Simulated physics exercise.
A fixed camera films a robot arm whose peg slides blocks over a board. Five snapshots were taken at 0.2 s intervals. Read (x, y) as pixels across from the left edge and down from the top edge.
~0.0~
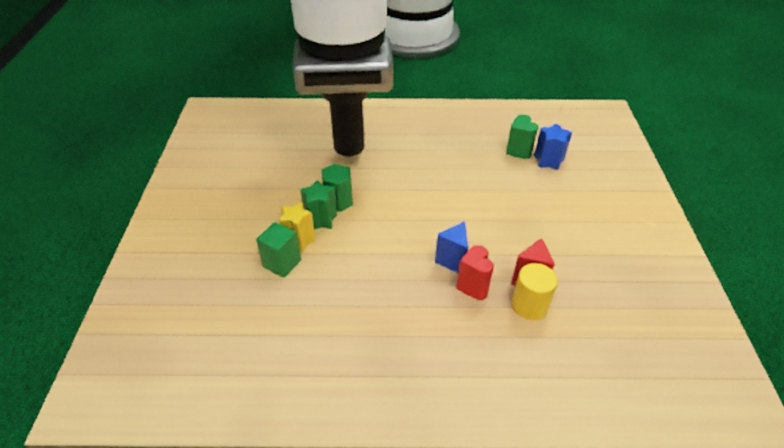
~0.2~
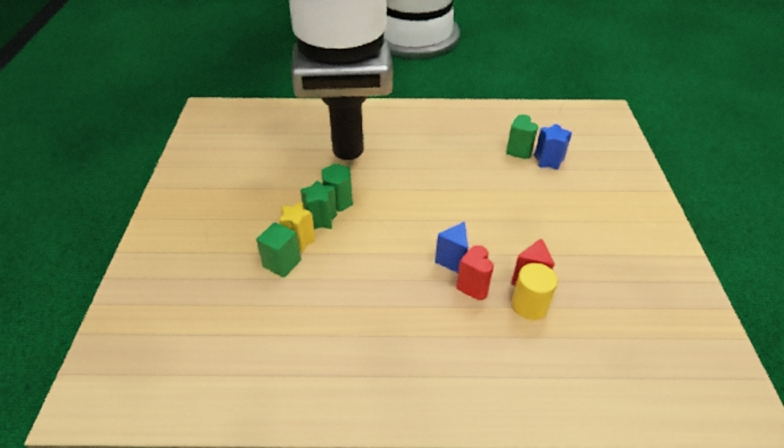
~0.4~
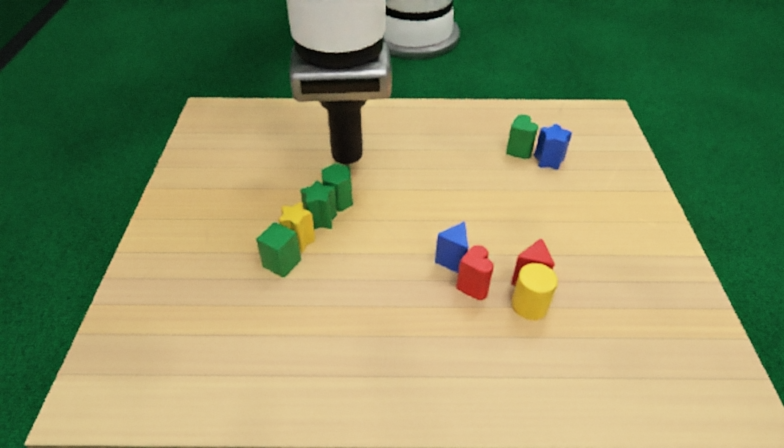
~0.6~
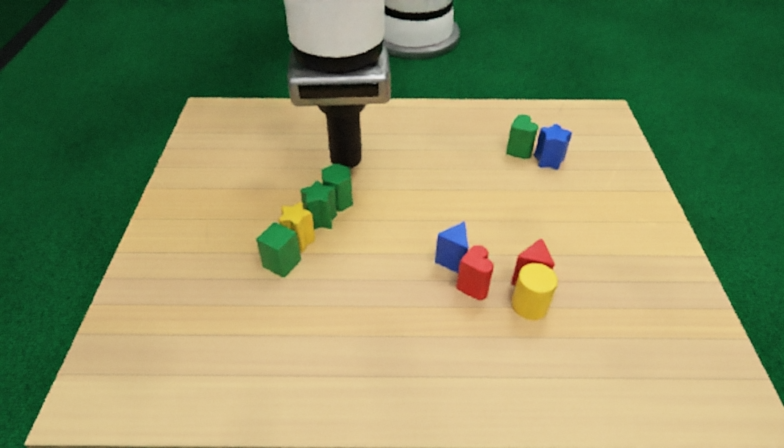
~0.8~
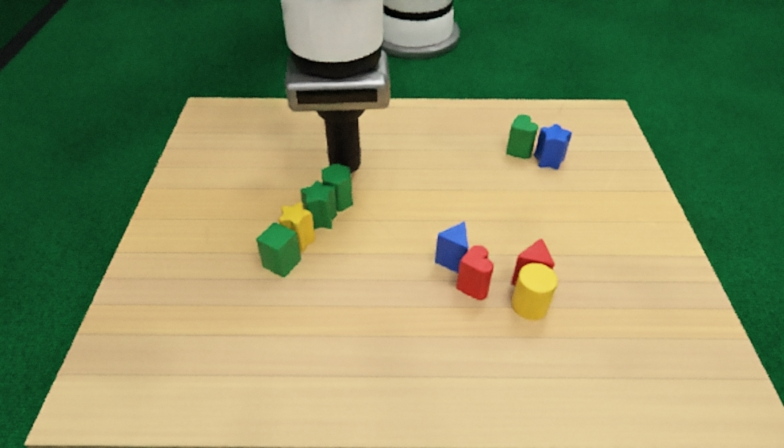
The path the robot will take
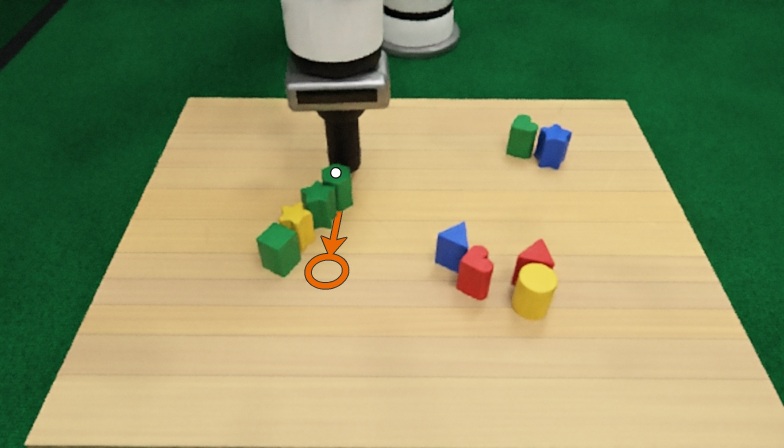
On a wooden board with small colored blocks scattered in groups, a robot arm's black peg crept slightly toward the viewer, nearing a line of green and yellow blocks, while every block stayed still.
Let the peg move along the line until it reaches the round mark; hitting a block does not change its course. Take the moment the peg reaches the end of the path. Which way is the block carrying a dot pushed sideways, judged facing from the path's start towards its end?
It will end up to the left.
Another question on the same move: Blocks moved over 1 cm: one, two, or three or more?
The result: Three blocks or more.
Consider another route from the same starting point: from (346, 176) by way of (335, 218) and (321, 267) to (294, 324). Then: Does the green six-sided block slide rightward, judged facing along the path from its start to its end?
I'd say no.
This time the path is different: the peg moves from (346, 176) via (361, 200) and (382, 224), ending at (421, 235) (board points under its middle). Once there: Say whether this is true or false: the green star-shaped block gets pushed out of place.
My answer: True.
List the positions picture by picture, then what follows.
Peg tip at (349, 148); block tops, green square piece at (276, 235); yellow star-shaped block at (294, 212); green star-shaped block at (317, 191); green six-sided block at (336, 173), in the first picture.
Peg at (348, 151); blocks unchanged, in the second picture.
Peg at (347, 155); blocks unchanged, in the third picture.
Peg at (346, 160); blocks unchanged, in the fourth picture.
Peg at (345, 165); green square piece at (276, 235); yellow star-shaped block at (294, 212); green star-shaped block at (317, 191); green six-sided block at (336, 173), in the fifth picture.
Path on the board, from (346, 176) directly to (327, 271); the dot is on the green six-sided block.
The first path, step by step. One third of the way, peg at (339, 193); green square piece at (269, 240), turned 15° anticlockwise; yellow star-shaped block at (281, 219); green star-shaped block at (308, 208), turned 30° clockwise; green six-sided block at (335, 198), turned 15° anticlockwise.
Two thirds of the way, peg at (333, 225); green square piece at (266, 242), turned 20° anticlockwise; yellow star-shaped block at (273, 220); green star-shaped block at (303, 220), turned 100° clockwise; green six-sided block at (338, 232), turned 45° anticlockwise.
At the end, peg at (325, 260); green square piece at (262, 244), turned 25° anticlockwise; yellow star-shaped block at (268, 220); green star-shaped block at (293, 230), turned 150° clockwise; green six-sided block at (340, 267), turned 65° anticlockwise.
